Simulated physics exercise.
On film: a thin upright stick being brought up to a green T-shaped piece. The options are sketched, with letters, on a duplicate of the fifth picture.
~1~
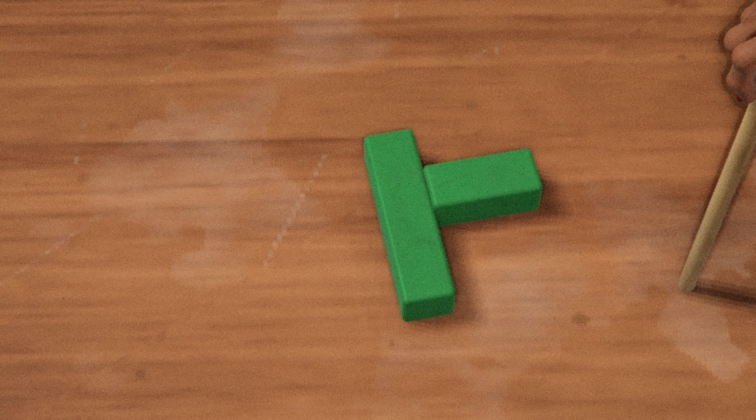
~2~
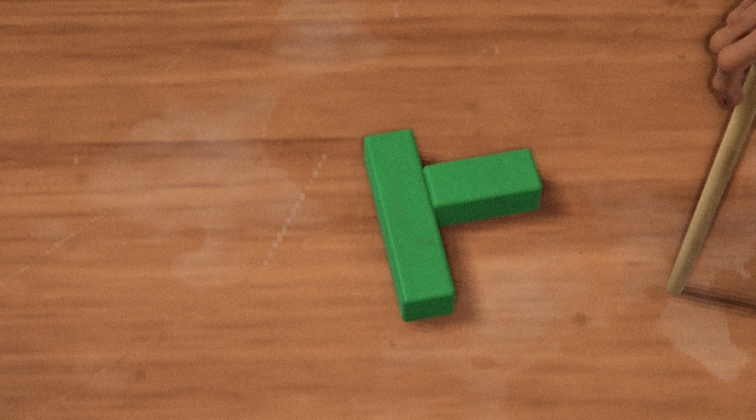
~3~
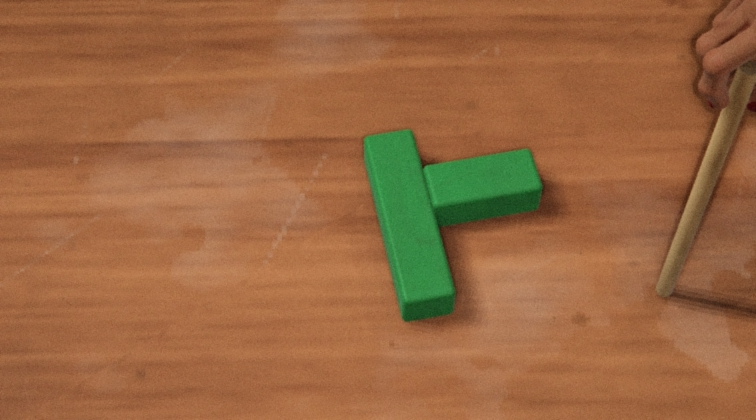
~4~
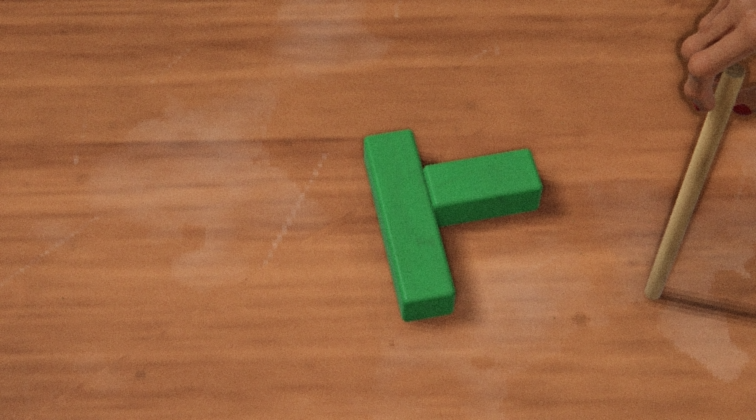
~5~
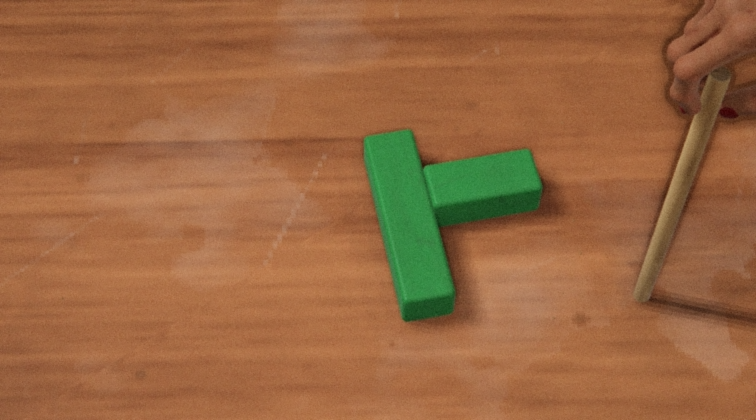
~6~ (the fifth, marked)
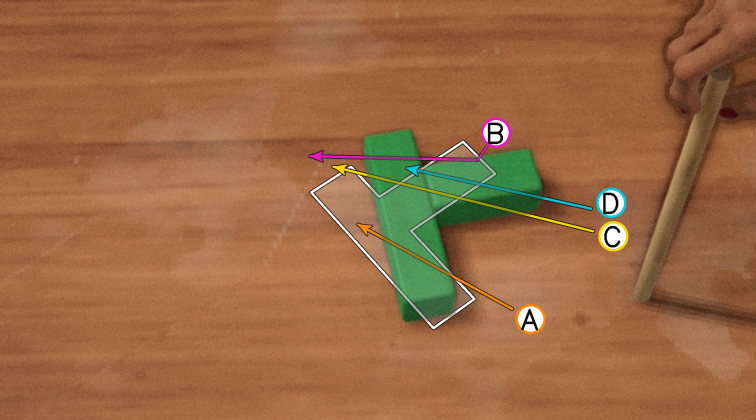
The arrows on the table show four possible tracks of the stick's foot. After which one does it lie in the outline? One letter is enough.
Arrow B does it.
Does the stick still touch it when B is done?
No.
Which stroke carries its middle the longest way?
Stroke C.
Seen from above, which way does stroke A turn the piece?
On that stroke, clockwise.
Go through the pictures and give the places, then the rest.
Green T-shaped piece (408, 211), in the first frame.
Green T-shaped piece (408, 211), in the second frame.
Green T-shaped piece (408, 211), in the third frame.
Green T-shaped piece (408, 211), in the fourth frame.
Green T-shaped piece (408, 211), in the fifth frame.
On the marked copy, A from (512, 309) to (358, 224); B from (478, 160) to (310, 156); C from (593, 231) to (334, 167); D from (591, 209) to (406, 168).
Taking B. A third of the way, foot of the stick (416, 160), piece (406, 212).
Two thirds of the way, foot of the stick (355, 158), piece (388, 219).
When it is over, foot of the stick (310, 157), piece (388, 219); it fills the outline.
As for the rest, A leaves the piece out of the outline, at (343, 171); C leaves the piece out of the outline, at (309, 173); D leaves the piece out of the outline, at (324, 249).
